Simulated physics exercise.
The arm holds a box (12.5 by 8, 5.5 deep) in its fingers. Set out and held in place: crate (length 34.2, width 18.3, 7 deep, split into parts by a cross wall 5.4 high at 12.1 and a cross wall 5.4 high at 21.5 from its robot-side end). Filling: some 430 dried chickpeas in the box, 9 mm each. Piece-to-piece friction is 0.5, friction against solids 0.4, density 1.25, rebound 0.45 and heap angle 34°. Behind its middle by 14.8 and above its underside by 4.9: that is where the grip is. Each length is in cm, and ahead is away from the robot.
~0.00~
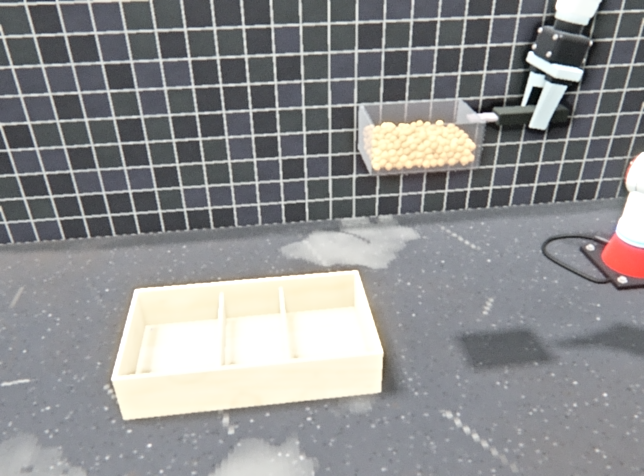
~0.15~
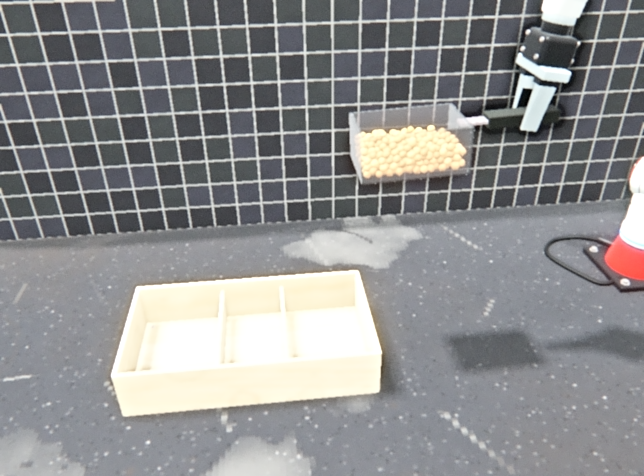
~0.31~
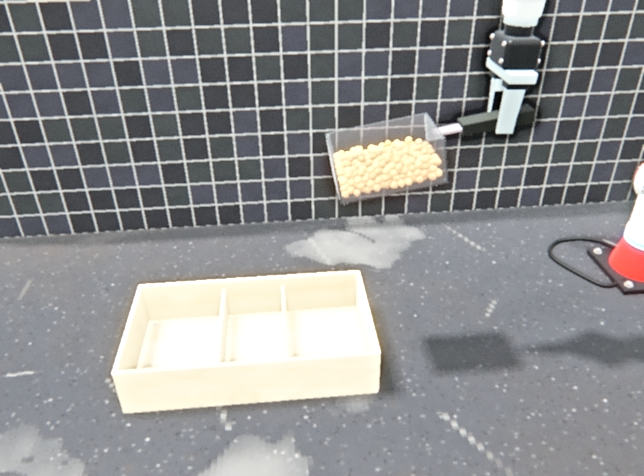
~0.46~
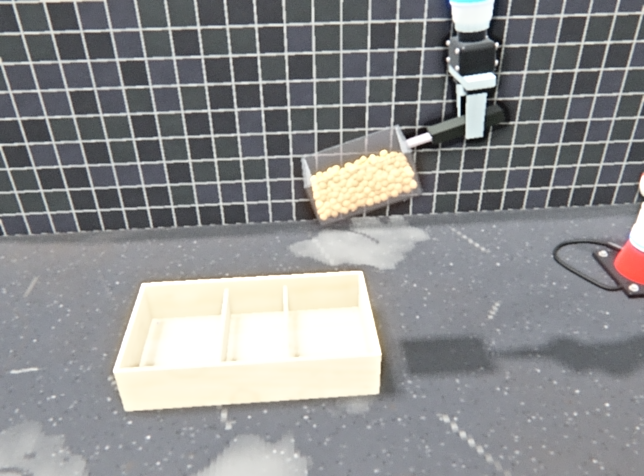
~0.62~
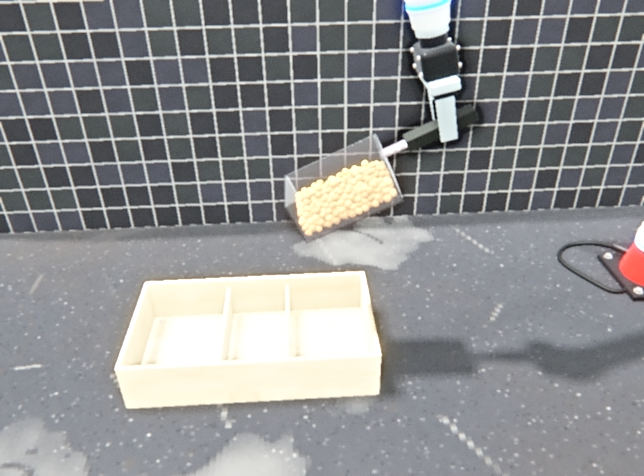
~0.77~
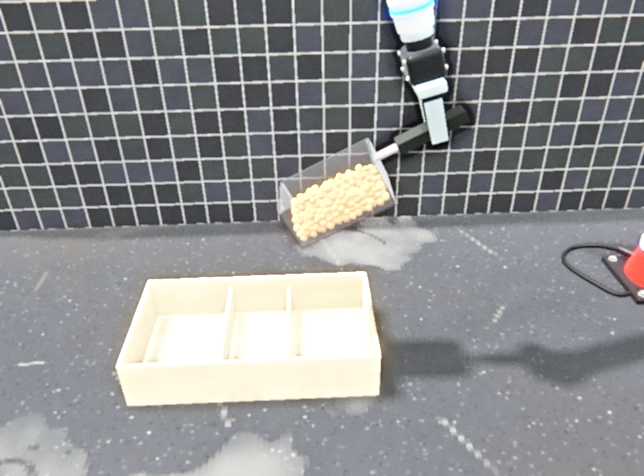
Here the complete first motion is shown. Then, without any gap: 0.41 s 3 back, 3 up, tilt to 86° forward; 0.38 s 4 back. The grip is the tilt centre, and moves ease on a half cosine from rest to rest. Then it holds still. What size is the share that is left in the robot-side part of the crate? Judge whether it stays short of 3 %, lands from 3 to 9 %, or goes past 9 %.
It stays short of 3 %.
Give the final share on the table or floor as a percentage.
50 per cent, more or less.
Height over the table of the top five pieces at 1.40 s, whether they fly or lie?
Roughly 26 cm above the table.
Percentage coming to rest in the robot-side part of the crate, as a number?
The share comes to around 0 per cent.
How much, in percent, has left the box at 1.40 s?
I'd put it at some 20 percent.
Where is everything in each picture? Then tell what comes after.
Box floor at (416, 155), level; upper third of the load around (414, 136), from x 365 to 470, top at y 125; 433 in the box, in the first picture.
Box floor at (408, 161), tilted 3° forward; upper third of the load around (411, 142), from x 360 to 460, top at y 130, in the second picture.
Box floor at (387, 175), tilted 9° forward; upper third of the load around (399, 157), from x 335 to 440, top at y 140, in the third picture.
Box floor at (365, 192), tilted 18° forward; upper third of the load around (385, 172), from x 315 to 415, top at y 155, in the fourth picture.
Box floor at (349, 204), tilted 24° forward; upper third of the load around (370, 182), from x 300 to 395, top at y 165, in the fifth picture.
Box floor at (344, 208), tilted 27° forward; upper third of the load around (364, 186), from x 295 to 385, top at y 170; 433 in the box, in the sixth picture.
After 1.09 s, tilted 79° forward, highest piece 28 above the table; 423 in the box, 10 in flight or on a rim.
After 1.40 s, tilted 86° forward, highest piece 27 above the table; 346 in the box, 36 on the table or floor, 51 in flight or on a rim.
After 1.76 s, tilted 86° forward, highest piece 26 above the table; 248 in the box, 166 on the table or floor, 19 in flight or on a rim.
After 2.81 s, tilted 86° forward, highest piece 26 above the table; 226 in the box, 207 on the table or floor.
At rest, 226 in the box, 207 on the table or floor. That is 0 % in the robot-side part of the crate.
